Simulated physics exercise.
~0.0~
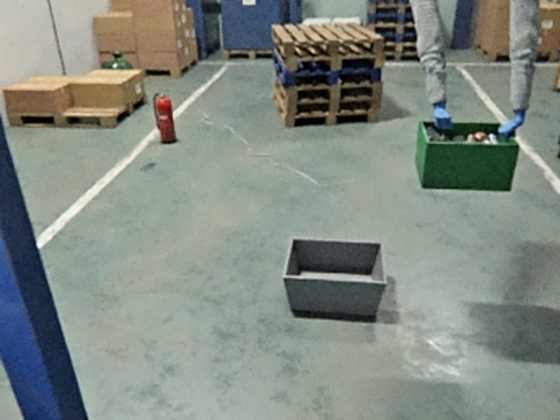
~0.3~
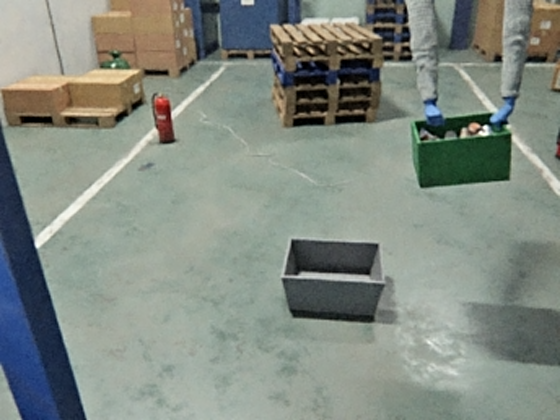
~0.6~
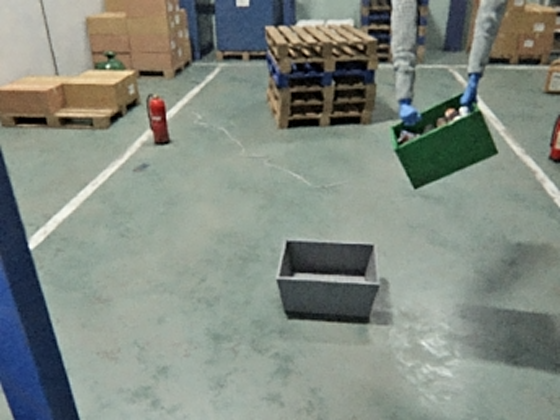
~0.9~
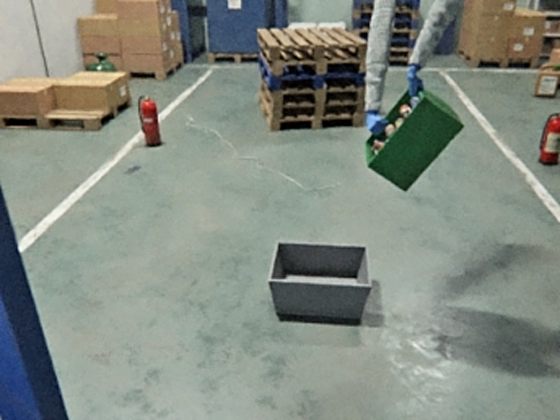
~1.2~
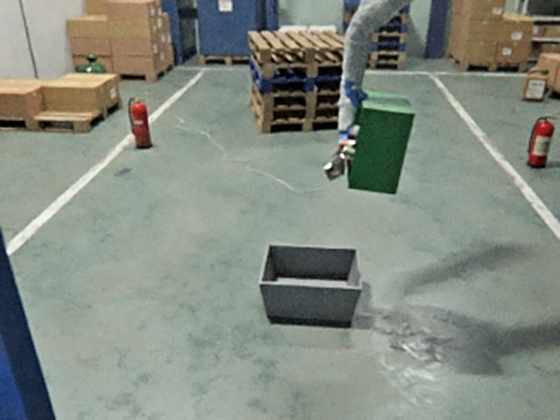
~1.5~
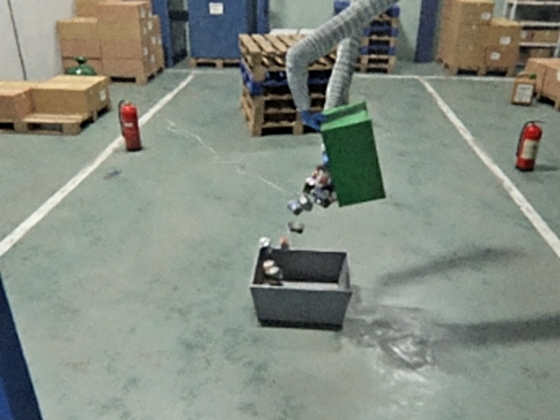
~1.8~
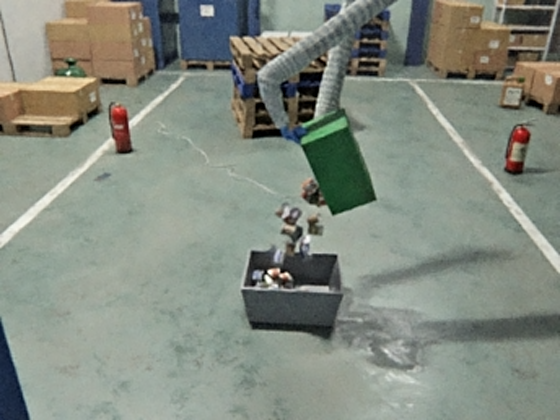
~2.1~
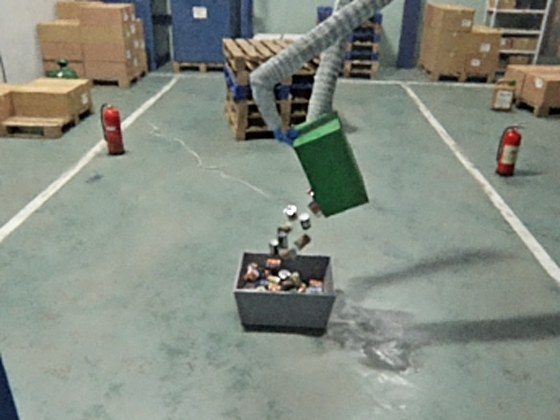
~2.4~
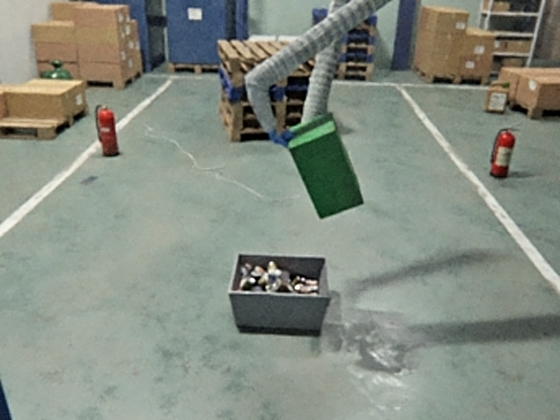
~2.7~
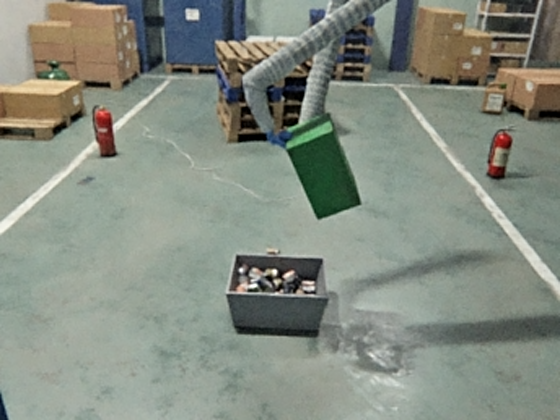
At the start, gloved hands hold a green tote full of small tins on the right of a warehouse floor, behind an empty grey box. The hands lift the tote slightly, then tilt it to the left while carrying it towards the box. Once it is tipped steeply above the box, the tins begin to slide out and tumble down. They pour in a loose stream, steadily filling the grey box while the tote hangs nearly still. Finally the stream stops, leaving the box heaped with tins and a lone tin visible just behind its rim.
